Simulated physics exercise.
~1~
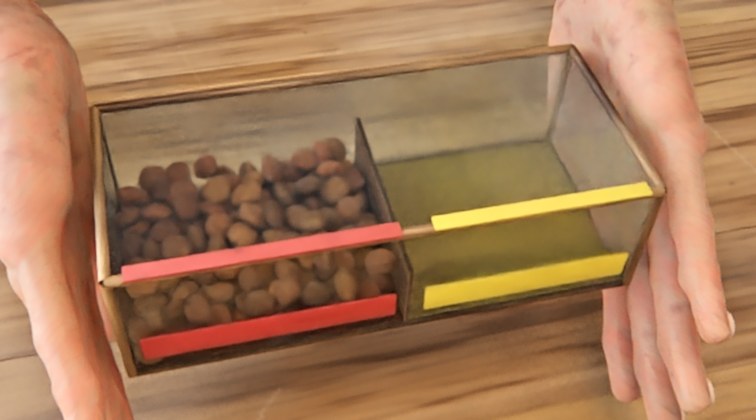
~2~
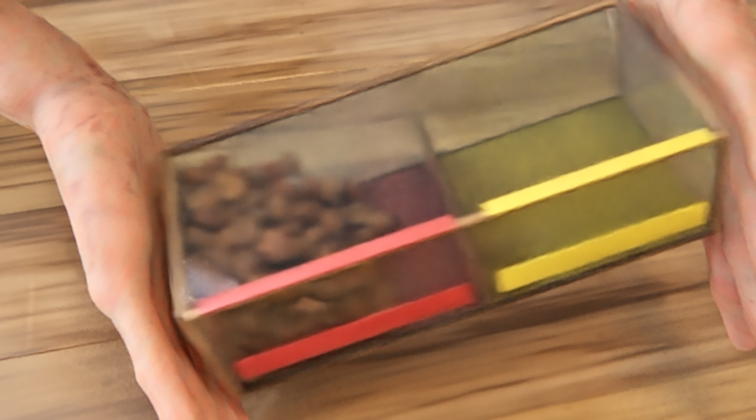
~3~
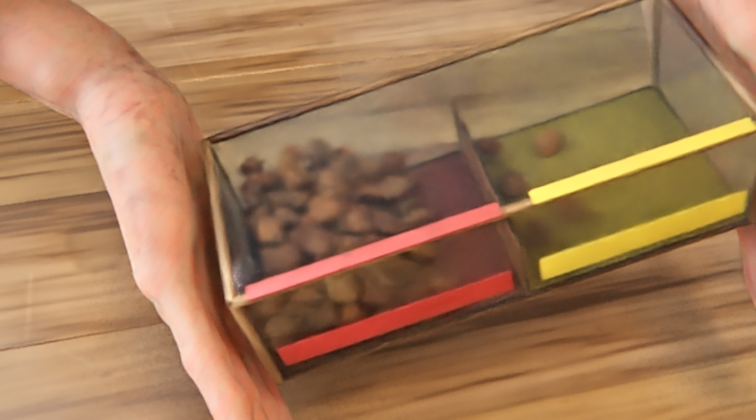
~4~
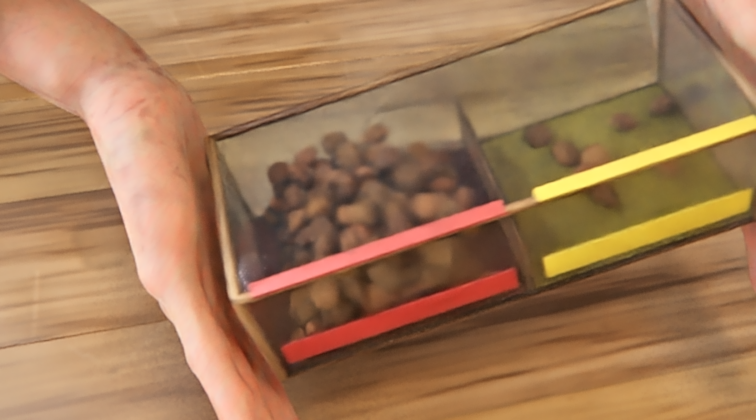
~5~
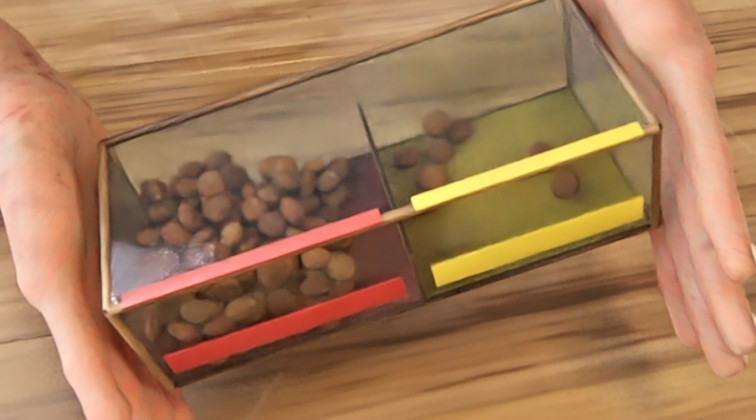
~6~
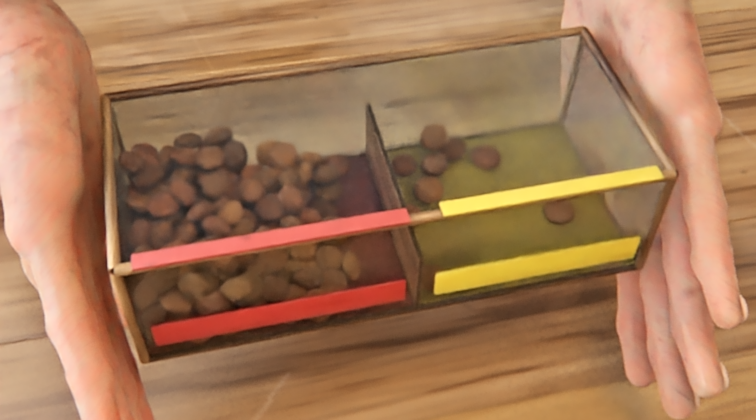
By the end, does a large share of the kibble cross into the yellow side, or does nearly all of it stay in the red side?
Nearly all of the kibble stays in the red side. Only a handful of pieces end up in the yellow side.
